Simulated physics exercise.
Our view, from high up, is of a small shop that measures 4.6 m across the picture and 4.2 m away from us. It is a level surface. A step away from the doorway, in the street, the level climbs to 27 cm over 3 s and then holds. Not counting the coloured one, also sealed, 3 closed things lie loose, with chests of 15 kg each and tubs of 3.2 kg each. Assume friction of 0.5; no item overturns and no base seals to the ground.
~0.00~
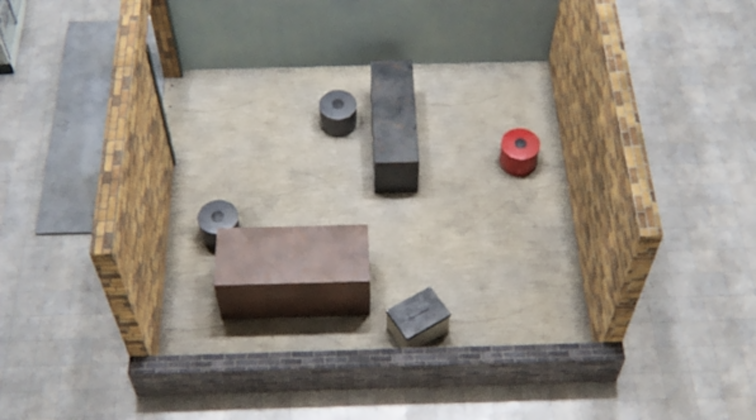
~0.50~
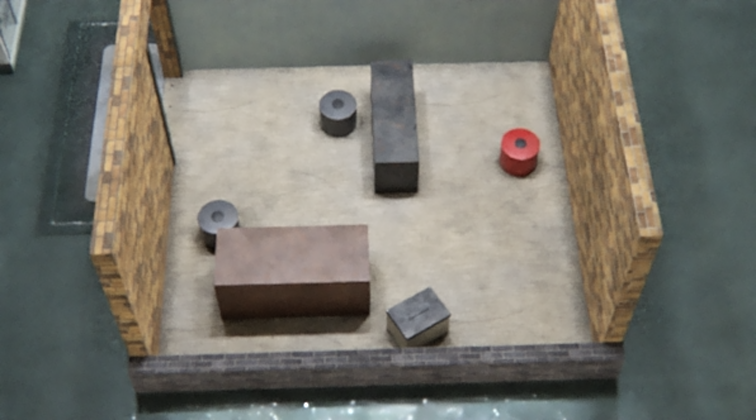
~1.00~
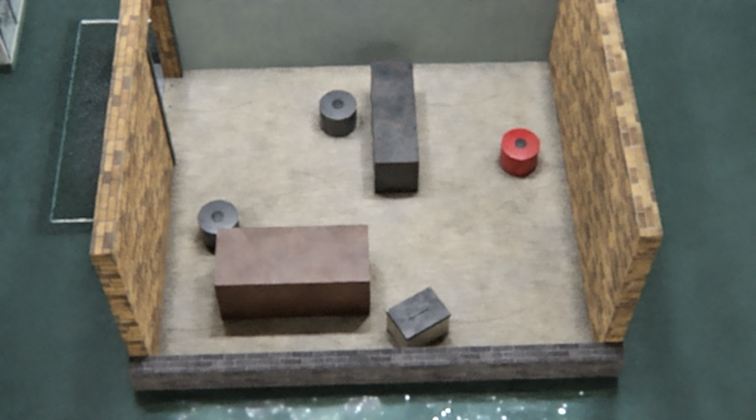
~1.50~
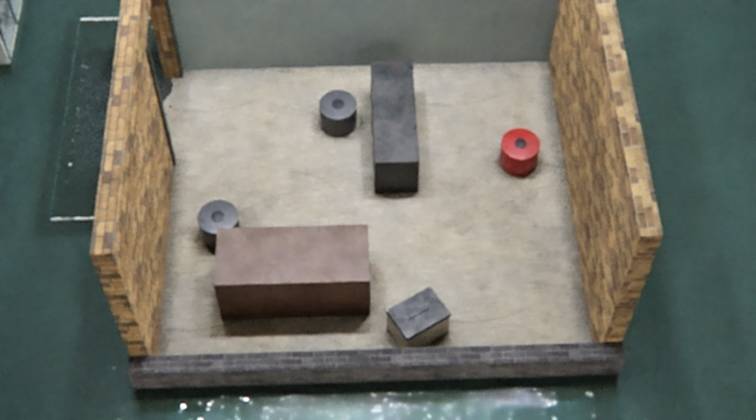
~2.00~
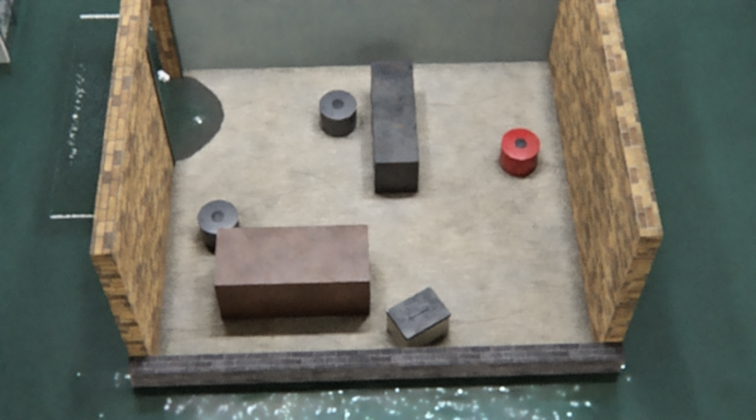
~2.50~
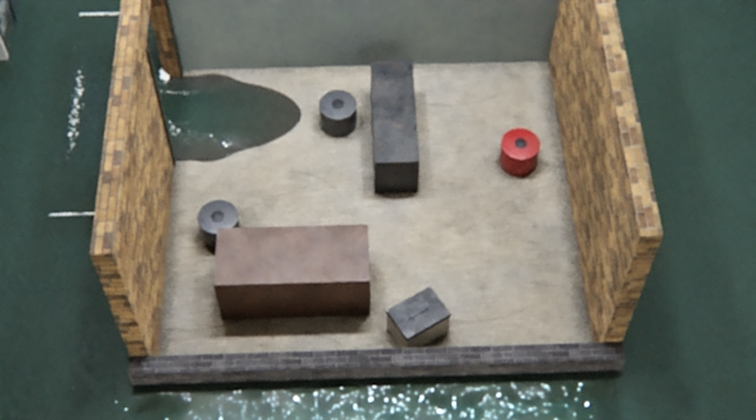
Dark water surrounds the small walled shop, then spreads in through the doorway at left.
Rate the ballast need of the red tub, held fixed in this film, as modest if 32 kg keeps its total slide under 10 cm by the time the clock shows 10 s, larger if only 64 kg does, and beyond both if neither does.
Ballast need: Modest.
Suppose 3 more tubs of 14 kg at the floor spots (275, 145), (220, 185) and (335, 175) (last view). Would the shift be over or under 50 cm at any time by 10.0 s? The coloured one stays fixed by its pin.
One by one: Too far, too far and too far.
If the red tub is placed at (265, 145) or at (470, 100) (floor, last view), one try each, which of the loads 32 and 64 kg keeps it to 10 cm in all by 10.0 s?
In turn: Only the heavier mass works; the lighter mass suffices.
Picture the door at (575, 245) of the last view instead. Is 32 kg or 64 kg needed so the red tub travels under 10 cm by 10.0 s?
Outcome - the lighter pick works.
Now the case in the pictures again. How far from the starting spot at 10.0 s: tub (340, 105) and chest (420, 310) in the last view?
They've ended up 400 cm and 30 cm away, in that order.
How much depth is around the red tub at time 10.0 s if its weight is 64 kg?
Around 9 cm.
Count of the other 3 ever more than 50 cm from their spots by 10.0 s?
2.
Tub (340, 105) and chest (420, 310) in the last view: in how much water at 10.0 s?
Depths: Near 15 cm, then near 7 cm.
After 3.5 s the red tub would be 0 cm from its start with 32 kg and 0 cm from its start with 64 kg; 0 cm of water round it then.
After 4.5 s the red tub would be 0 cm from its start with 32 kg and 0 cm from its start with 64 kg; 0 cm of water round it then.
After 7.0 s the red tub would be 0 cm from its start with 32 kg and 0 cm from its start with 64 kg; 5 cm of water round it then.
After 10.0 s the red tub would be 0 cm from its start with 32 kg and 0 cm from its start with 64 kg; 9 cm of water round it then.
